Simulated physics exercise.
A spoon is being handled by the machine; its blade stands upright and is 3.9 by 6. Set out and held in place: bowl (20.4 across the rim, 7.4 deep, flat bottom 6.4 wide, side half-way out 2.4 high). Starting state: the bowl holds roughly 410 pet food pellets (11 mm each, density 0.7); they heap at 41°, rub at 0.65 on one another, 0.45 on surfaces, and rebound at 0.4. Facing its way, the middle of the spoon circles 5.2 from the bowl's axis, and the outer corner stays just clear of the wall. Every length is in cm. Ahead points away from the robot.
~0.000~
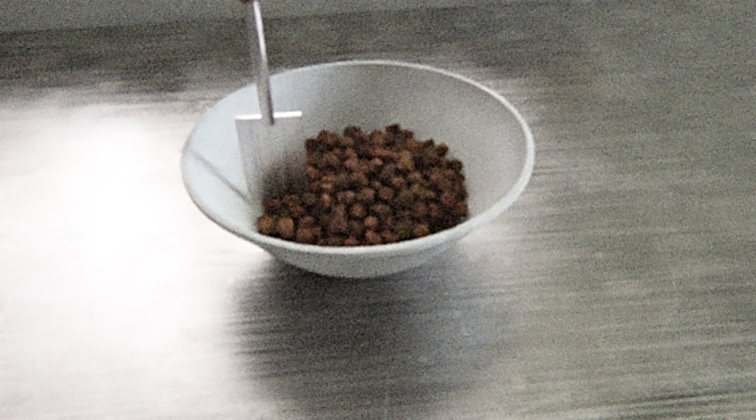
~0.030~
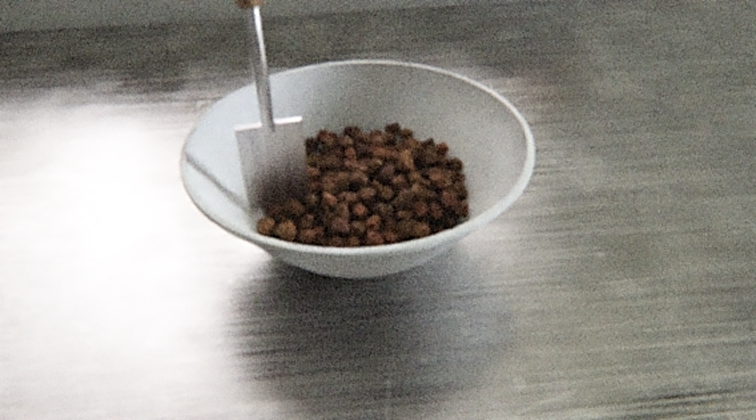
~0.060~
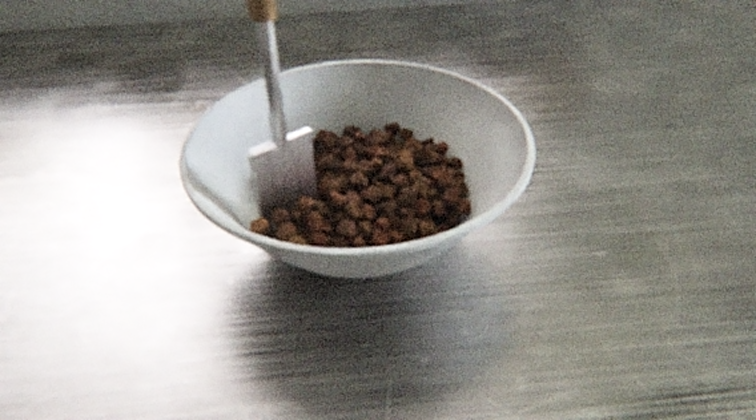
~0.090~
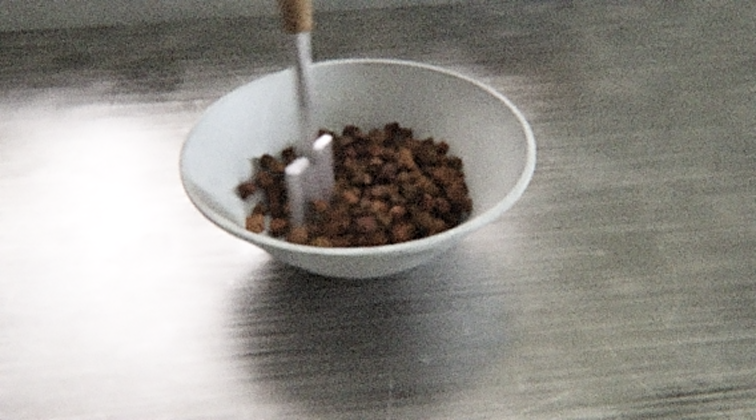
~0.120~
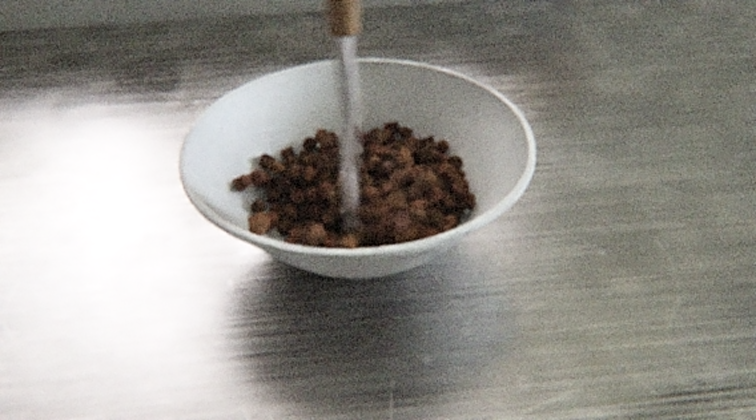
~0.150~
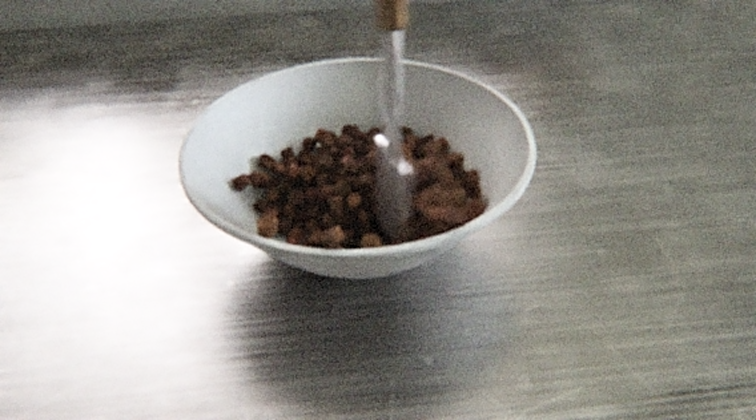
On a brushed metal surface, a pale bowl holds a heap of small brown pellets, with a flat metal blade on a wooden-handled rod upright at its left side. The blade sweeps rightward through the pellets, turning edge-on as it passes the middle, and pushes some toward the right side.
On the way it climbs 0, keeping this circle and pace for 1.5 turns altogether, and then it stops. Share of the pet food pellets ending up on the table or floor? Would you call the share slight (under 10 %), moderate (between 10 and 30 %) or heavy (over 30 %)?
I would call it moderate.
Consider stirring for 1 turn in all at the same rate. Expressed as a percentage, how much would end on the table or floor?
15 %.
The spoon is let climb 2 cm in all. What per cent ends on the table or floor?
10 %.
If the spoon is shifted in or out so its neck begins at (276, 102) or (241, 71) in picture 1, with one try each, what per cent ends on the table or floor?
25 and 0 %.
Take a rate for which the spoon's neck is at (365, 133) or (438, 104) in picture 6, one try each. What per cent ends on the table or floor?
Well, about 15 percent the first time and about 35 percent the second.
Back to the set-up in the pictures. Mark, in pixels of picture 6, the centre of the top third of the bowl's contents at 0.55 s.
Near (365, 224).
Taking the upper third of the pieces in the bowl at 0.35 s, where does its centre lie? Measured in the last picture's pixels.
(323, 107), roughly.
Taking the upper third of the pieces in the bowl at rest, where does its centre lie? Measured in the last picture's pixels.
(406, 157).
After 0.35 s, 274° round, highest piece 11 above the table; 379 in the bowl, 8 on the table or floor, 22 in flight or on the tool.
After 0.55 s, 80° round, highest piece 10 above the table; 335 in the bowl, 56 on the table or floor, 18 in flight or on the tool.
After 0.85 s, 180° round, highest piece 7 above the table; 317 in the bowl, 91 on the table or floor, 1 in flight or on the tool.
After 1.55 s, 180° round, highest piece 7 above the table; 317 in the bowl, 92 on the table or floor.
In the end, 317 in the bowl, 92 on the table or floor. That is 22 % on the table or floor.
